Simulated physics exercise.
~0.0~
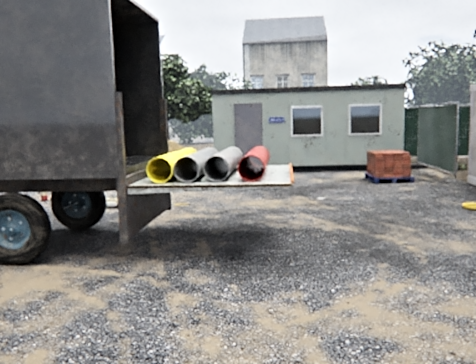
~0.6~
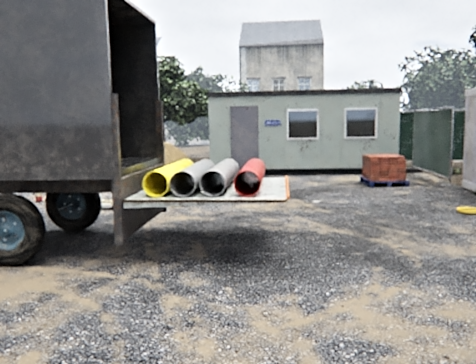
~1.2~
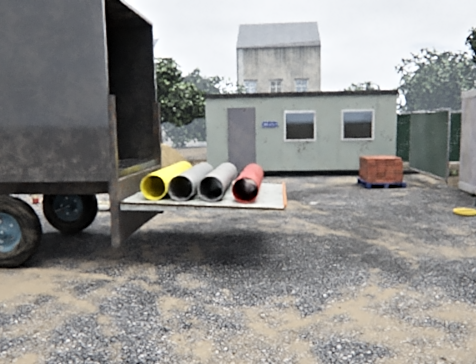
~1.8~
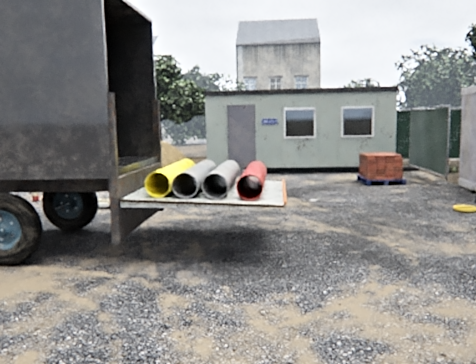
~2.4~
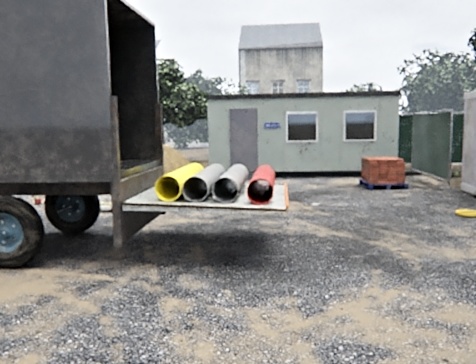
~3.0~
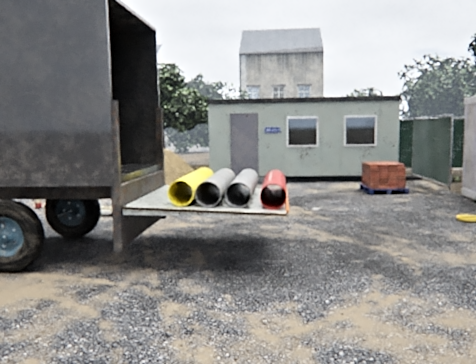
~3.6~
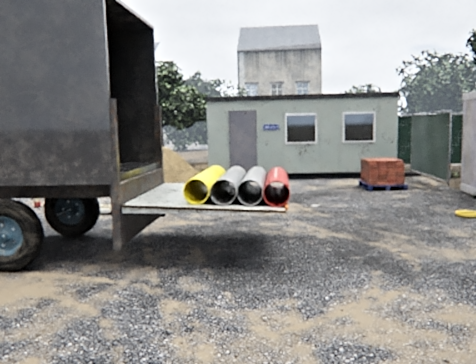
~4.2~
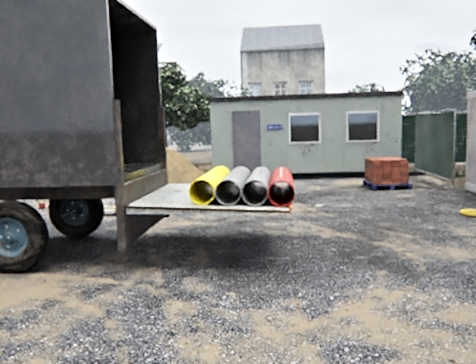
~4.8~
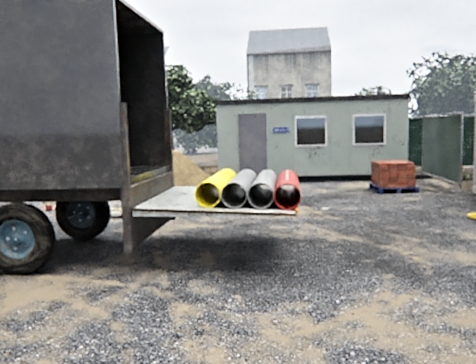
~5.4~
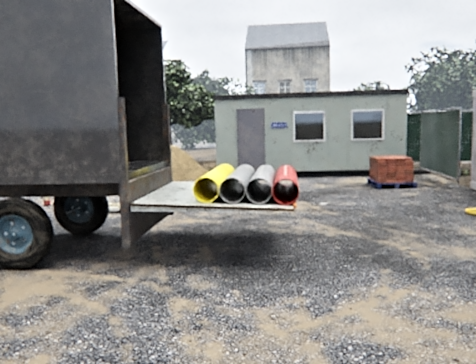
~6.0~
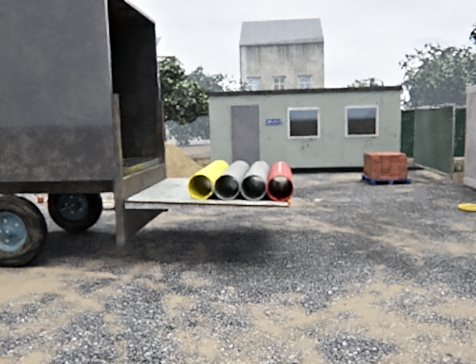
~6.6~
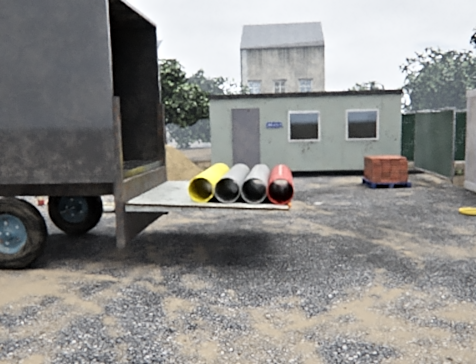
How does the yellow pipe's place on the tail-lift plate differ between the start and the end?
At the start the yellow pipe lies near the truck's opening at the left of the plate. By the end it rests farther right, with a stretch of bare plate between it and the truck.
